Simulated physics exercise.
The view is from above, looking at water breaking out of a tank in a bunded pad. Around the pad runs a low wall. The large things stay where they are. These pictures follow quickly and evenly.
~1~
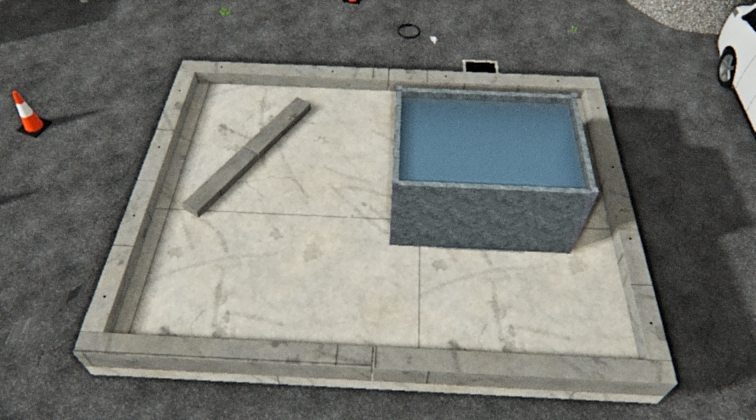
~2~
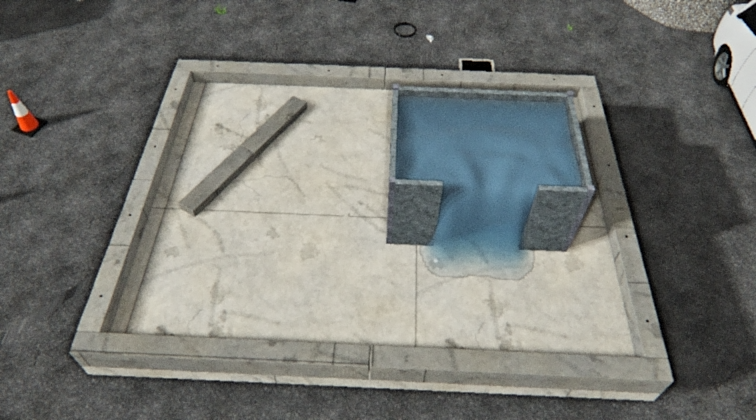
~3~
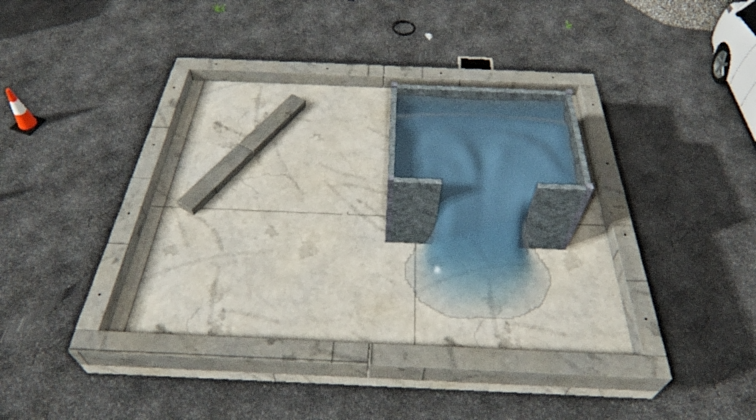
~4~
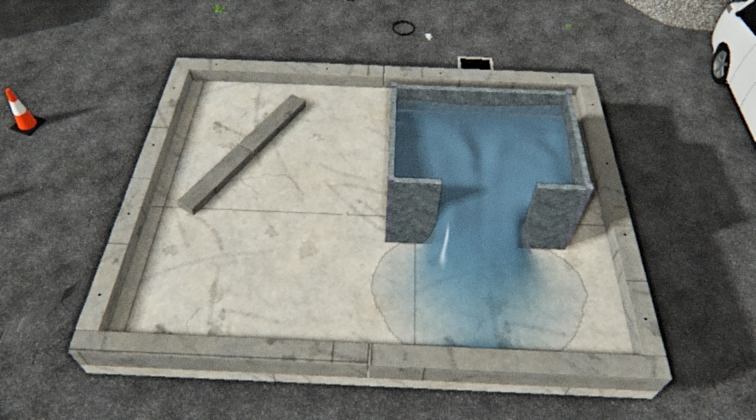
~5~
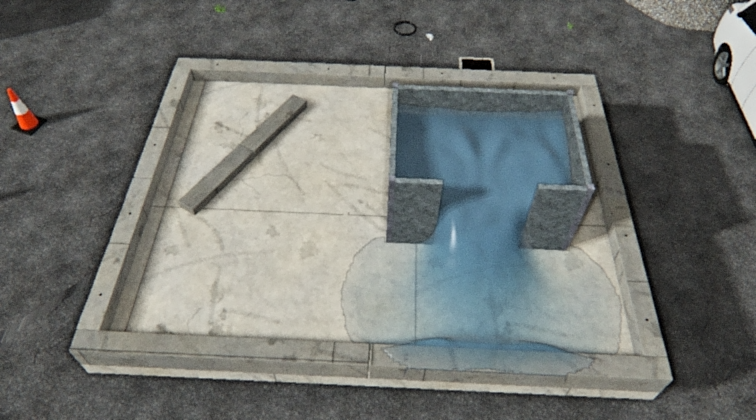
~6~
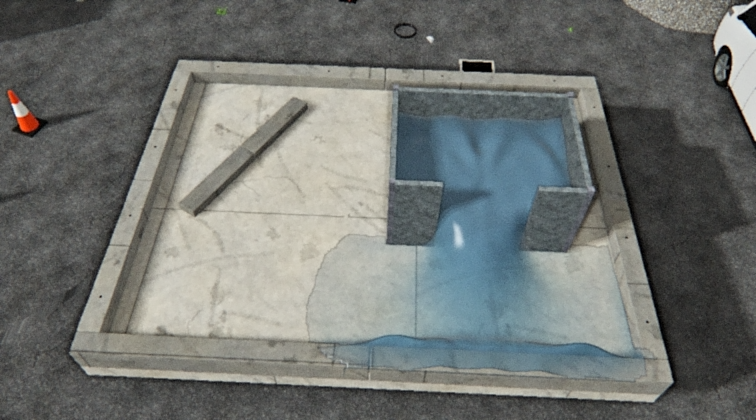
On a low-walled concrete pad seen from above, water bursts through a tank's front, spreads across the floor and reaches the near wall.
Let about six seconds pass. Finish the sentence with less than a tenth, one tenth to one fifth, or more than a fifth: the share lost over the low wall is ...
The share lost over the low wall is more than a fifth.
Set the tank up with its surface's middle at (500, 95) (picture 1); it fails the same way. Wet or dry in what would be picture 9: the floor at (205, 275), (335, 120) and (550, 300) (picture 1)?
First left untouched, next left untouched, finally drenched.
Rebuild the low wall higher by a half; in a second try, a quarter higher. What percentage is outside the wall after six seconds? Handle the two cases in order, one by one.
I'd put the first at around 14 percent and the second at around 20 percent.
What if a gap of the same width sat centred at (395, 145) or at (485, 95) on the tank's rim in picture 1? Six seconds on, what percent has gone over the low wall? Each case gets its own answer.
Roughly 18 per cent, then 36 per cent.
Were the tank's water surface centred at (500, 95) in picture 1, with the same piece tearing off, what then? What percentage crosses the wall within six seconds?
Near 22 in a hundred.
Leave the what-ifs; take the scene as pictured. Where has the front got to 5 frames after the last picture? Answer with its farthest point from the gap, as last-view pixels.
Farthest reach: (109, 340).
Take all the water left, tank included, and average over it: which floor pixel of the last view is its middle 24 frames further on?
Roughly at (407, 231).
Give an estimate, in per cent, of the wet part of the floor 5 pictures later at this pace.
Near 35 in a hundred.
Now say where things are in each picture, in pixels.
The first frame shows the water tank at (489, 142) is whole and still.
In the second frame, water pours out at (480, 226) and has run to (529, 252).
In the third frame, water pours out at (479, 225) and has run to (524, 305).
In the fourth frame, the front is at a hidden place, out from the gap at (478, 227).
In the fifth frame, water pours out at (480, 226) and has run to a hidden place.
In the sixth frame, the front is at a hidden place, out from the gap at (480, 228).
A moment on, water covers 25 % of the floor; the low wall has let 8 % over.
Next, water covers 30 % of the floor; the low wall has let 15 % over.
Then, water covers 40 % of the floor; the low wall has let 29 % over.
Later, water covers 60 % of the floor; the low wall has let 33 % over.
In the end, water covers 75 % of the floor; the low wall has let 34 % over.
